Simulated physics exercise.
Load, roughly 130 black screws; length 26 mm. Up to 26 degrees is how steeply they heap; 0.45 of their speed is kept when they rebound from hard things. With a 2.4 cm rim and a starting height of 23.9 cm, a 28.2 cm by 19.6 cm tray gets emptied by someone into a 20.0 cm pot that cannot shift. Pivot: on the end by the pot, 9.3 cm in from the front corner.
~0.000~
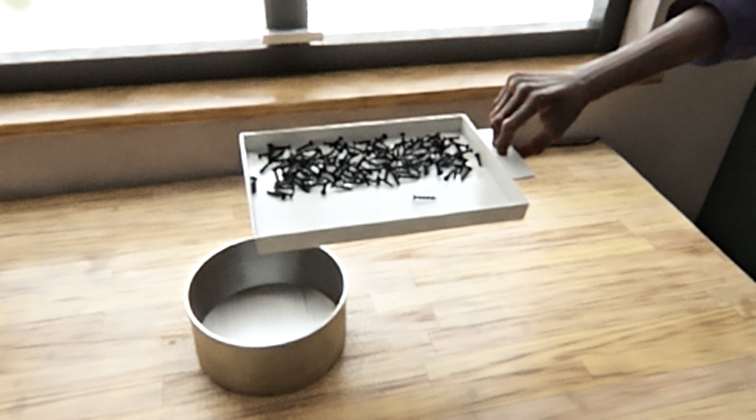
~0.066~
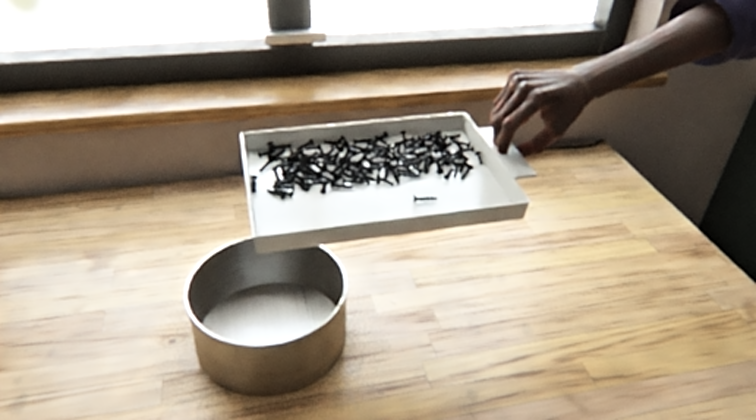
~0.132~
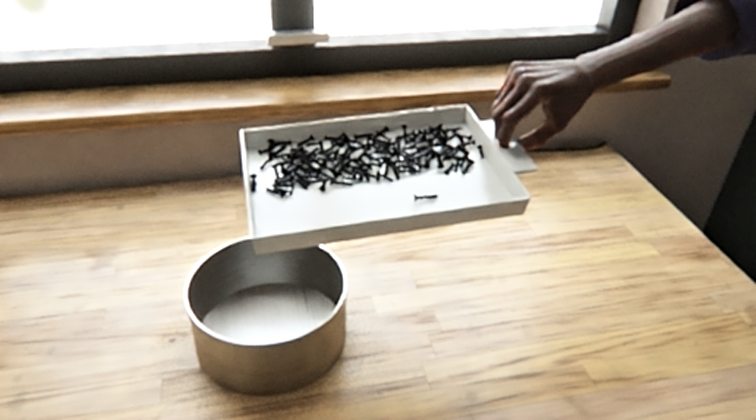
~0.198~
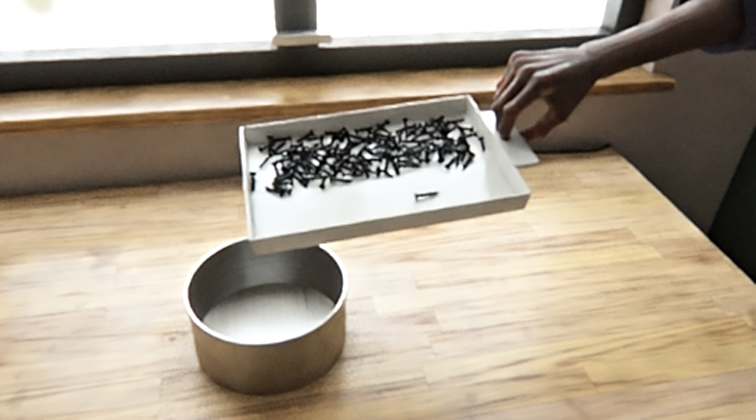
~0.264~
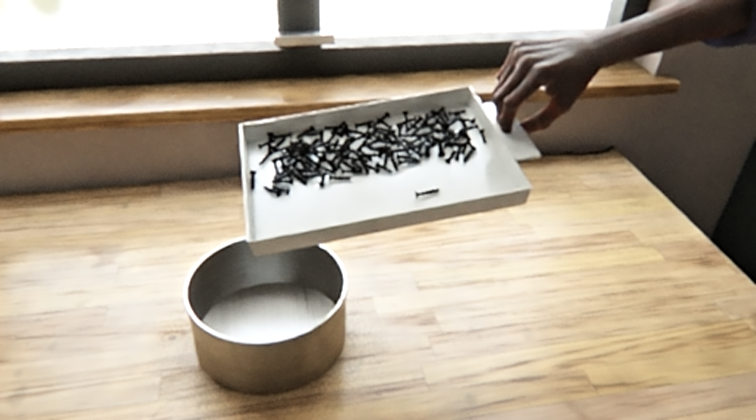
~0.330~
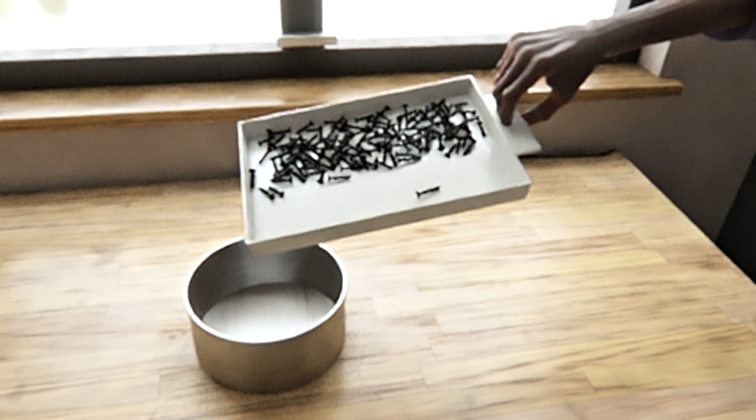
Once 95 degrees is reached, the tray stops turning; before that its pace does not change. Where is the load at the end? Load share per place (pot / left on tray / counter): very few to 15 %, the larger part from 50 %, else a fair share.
Pot: A fair share; tray: Very few; counter: The larger part.
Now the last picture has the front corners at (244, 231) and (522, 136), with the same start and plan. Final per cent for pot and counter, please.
In the pot: 75 per cent; on the counter: 25 per cent.
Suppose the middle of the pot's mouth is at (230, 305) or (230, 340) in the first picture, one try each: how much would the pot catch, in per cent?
Spot one: Some 60 per cent; spot two: Some 95 per cent.
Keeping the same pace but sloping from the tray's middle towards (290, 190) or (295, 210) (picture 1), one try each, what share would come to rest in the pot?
I'd put it at about 75 per cent for the first tilt and about 55 per cent for the second.
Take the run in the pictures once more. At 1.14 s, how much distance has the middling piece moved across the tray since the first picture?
Roughly 14 cm.
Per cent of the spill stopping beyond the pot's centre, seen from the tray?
About 70 per cent.
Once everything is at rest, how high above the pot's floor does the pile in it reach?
My guess is around 1.5 centimetres.
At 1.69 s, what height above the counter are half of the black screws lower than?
Roughly 24 centimetres, give or take.
After 1.14 s, tilt 51 degrees; the tray holds 100 %, the pot 0 %.
Then, at 1.69 s, tilt 77 degrees; the tray holds 90 %, the pot 0 %.
After 2.29 s, tilt 95 degrees; the tray holds 5 %, the pot 30 %.
In the end, at 3.2 s, pot 35 %, tray 0 %, counter 60 %.
